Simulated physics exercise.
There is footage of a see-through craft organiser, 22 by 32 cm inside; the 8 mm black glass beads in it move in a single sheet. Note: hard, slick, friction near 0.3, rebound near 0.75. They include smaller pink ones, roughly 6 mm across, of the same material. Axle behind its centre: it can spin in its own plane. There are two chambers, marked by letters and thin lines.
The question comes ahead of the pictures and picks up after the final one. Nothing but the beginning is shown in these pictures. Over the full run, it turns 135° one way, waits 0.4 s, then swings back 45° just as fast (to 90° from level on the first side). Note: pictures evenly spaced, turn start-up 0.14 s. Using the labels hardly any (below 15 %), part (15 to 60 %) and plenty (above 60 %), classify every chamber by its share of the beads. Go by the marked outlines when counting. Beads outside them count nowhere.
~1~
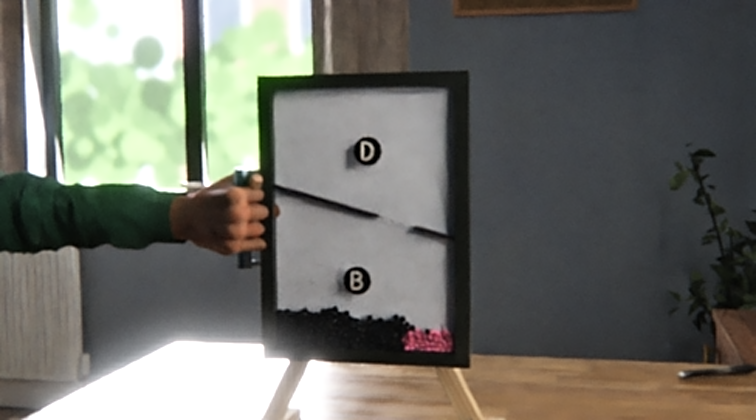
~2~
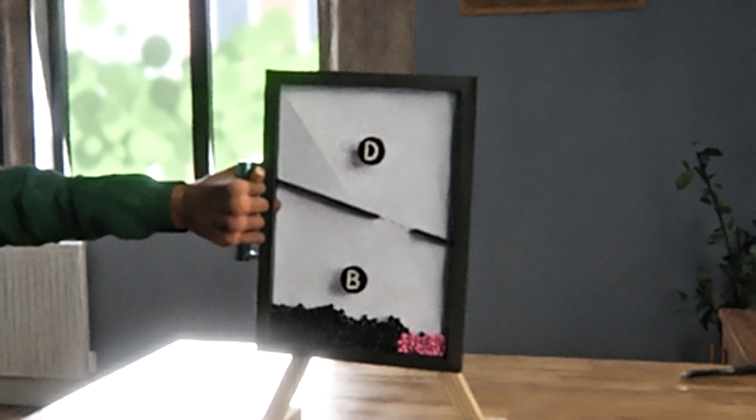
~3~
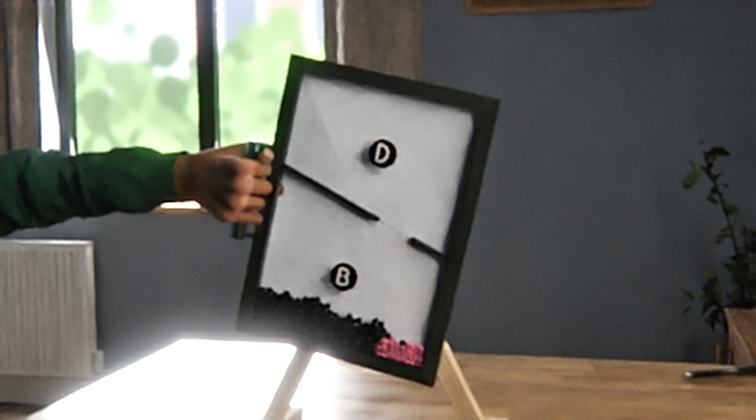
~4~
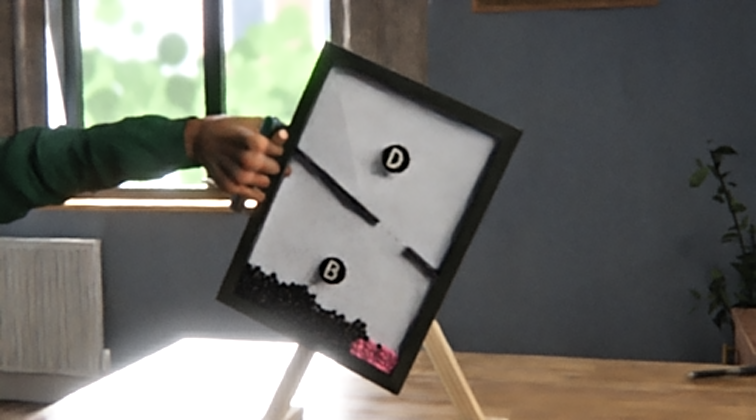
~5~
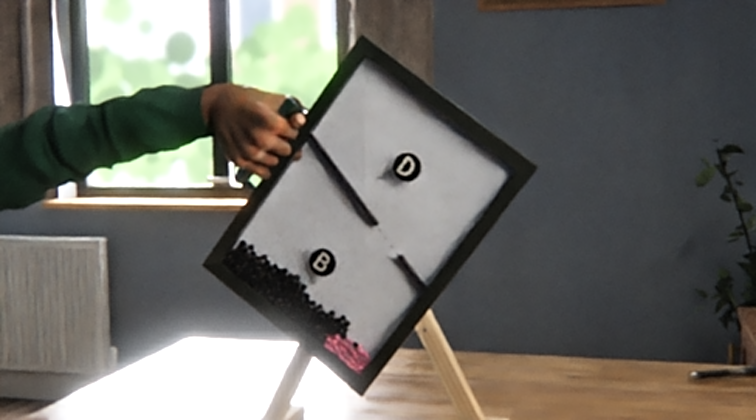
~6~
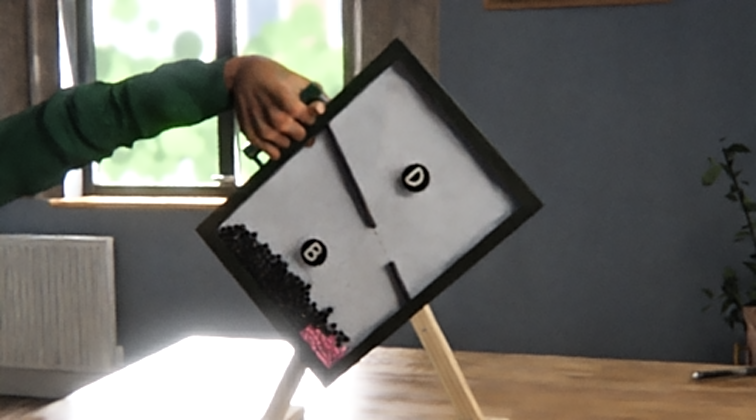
B is plenty; D is part.
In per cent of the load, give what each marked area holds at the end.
Chamber B: 65; chamber D: 35.
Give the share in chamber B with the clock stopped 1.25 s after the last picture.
I'd put it around 65 in a hundred.
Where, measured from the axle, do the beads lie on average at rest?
About 3 cm left and 9 cm below.
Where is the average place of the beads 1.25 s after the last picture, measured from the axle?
Some 5 cm left and 8 cm below.
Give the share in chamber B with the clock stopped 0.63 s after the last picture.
95 %.
Then, 0.63 s after the last picture, it stands 135° clockwise; the beads' middle is 12 cm left of and level with the centre; B 95 %, D 5 %.
Then, 1.25 s after the last picture, it stands 113° clockwise; the beads' middle is 5 cm left of and 8 cm below the centre; B 65 %, D 35 %.
Then, 1.48 s after the last picture, it stands 90° clockwise; the beads' middle is 2 cm left of and 9 cm below the centre; B 65 %, D 35 %.
At rest 2.6 s after the last picture, it stands 90° clockwise; B 65 %, D 35 %.
